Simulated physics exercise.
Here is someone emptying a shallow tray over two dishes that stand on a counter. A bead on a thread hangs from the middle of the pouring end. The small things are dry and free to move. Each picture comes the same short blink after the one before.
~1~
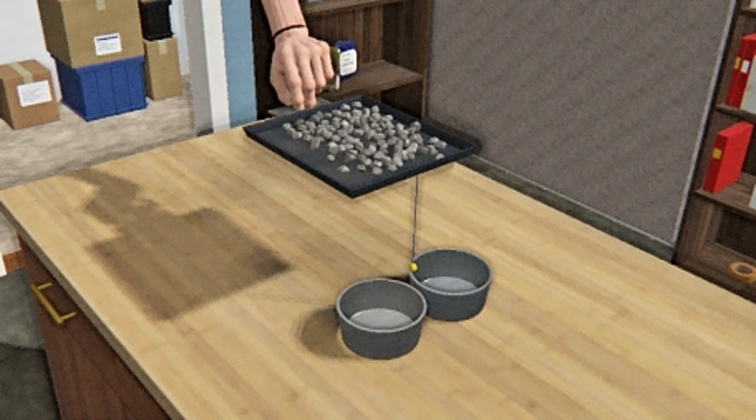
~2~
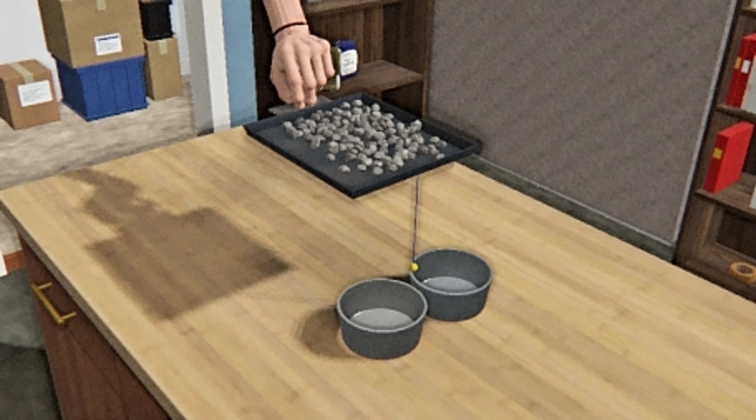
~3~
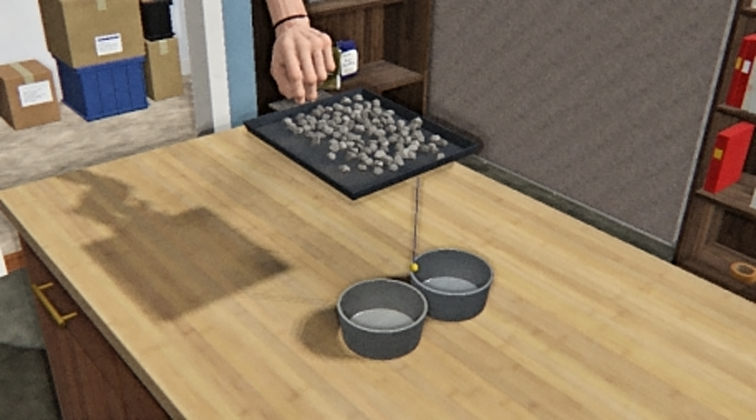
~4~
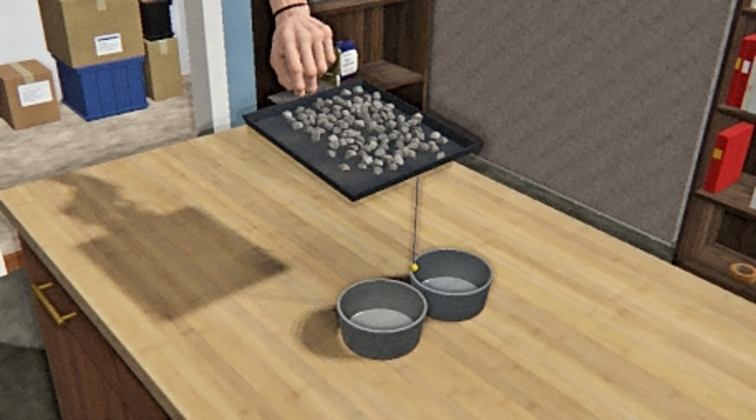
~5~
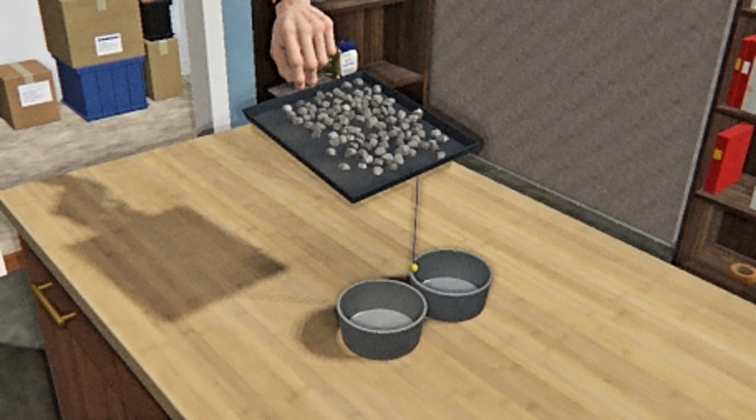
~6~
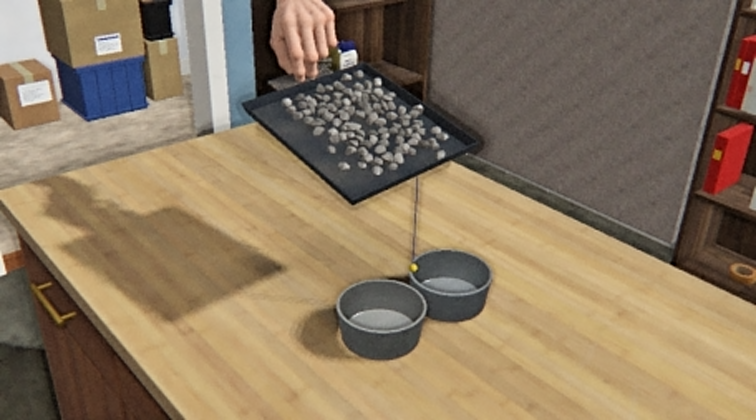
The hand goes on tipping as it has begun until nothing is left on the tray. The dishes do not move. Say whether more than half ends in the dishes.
Caught overall: The larger part.
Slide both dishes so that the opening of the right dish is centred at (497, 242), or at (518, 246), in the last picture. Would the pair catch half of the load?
First the smaller part, then the smaller part.
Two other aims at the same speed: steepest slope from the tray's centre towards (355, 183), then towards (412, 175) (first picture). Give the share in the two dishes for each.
In turn 70 and 60 in a hundred.
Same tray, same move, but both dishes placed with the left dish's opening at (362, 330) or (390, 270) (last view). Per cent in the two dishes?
The first gives 90 %, the second 0 %.
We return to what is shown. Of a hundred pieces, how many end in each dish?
Left dish: 70 %, right dish: 0 %.
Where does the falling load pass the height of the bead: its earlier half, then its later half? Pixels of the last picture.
First near (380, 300), later near (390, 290).
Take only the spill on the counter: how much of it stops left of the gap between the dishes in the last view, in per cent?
About 40 per cent.
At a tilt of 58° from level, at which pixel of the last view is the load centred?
Roughly at (383, 183).
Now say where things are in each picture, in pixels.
The first frame shows corners of the pouring end at (353, 188) and (472, 145), level; middle of the load at (358, 133), bits of gravel; left dish at (410, 338); right dish at (479, 301); bead on its thread at (413, 267).
The second frame shows corners of the pouring end at (353, 188) and (472, 145), level; middle of the load at (359, 131).
The third frame shows corners of the pouring end at (354, 190) and (473, 144), tipped barely, lowest at the left corner; middle of the load at (359, 128).
The fourth frame shows corners of the pouring end at (353, 192) and (473, 143), tipped a little, lowest at the left corner; middle of the load at (359, 124).
The fifth frame shows corners of the pouring end at (353, 194) and (474, 142), tipped a little, lowest at the left corner; middle of the load at (360, 119).
The sixth frame shows corners of the pouring end at (353, 196) and (474, 141), tipped a little, lowest at the left corner; middle of the load at (360, 115); left dish at (410, 338); right dish at (479, 302).
Soon, tray tipped steeply; most on the tray; a stray few in the left dish; a stray few outside both; about a quarter in the air.
A while on, tray tipped right over; a small part on the tray; about half in the left dish; a stray few in the right dish; about a quarter outside both; a small part in the air.
Towards the end, tray tipped past a quarter turn; about two thirds in the left dish; a stray few in the right dish; about a quarter outside both.
Finally, tray tipped past a quarter turn; about two thirds in the left dish; a stray few in the right dish; about a quarter outside both.
